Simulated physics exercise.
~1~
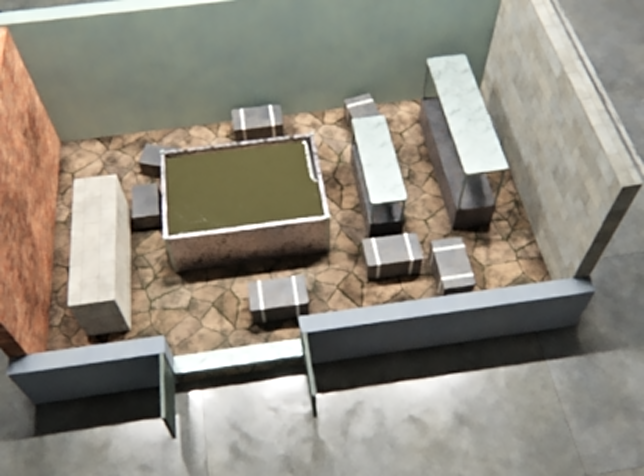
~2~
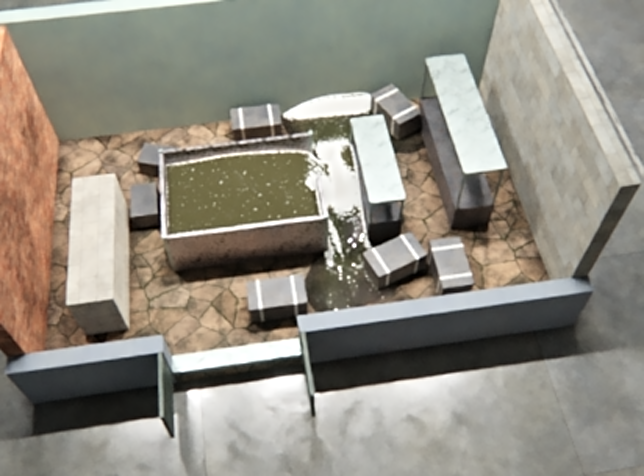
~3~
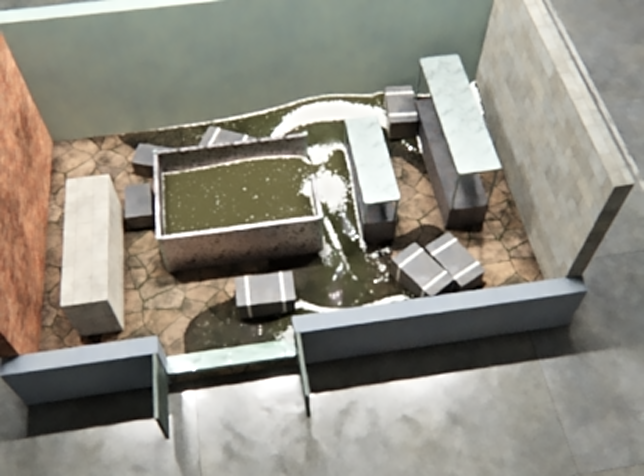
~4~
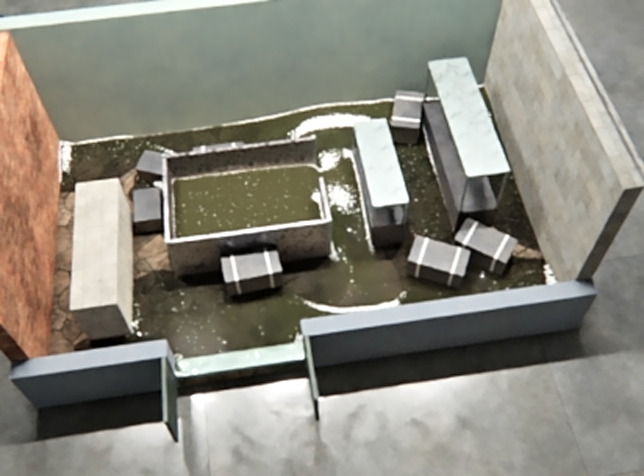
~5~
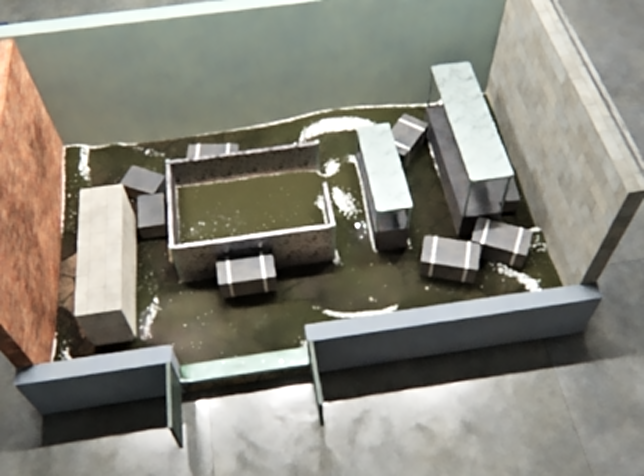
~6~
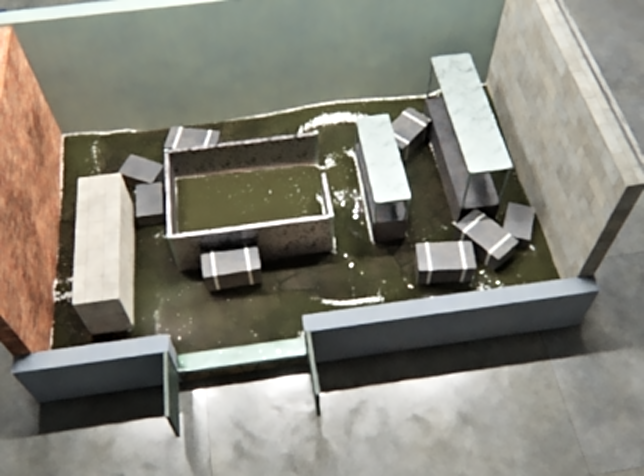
A big tank of murky green water burst open on its right side and flooded the walled room, pushing the grey crates and trunks around until the stone floor was covered and several had drifted away from where they started.
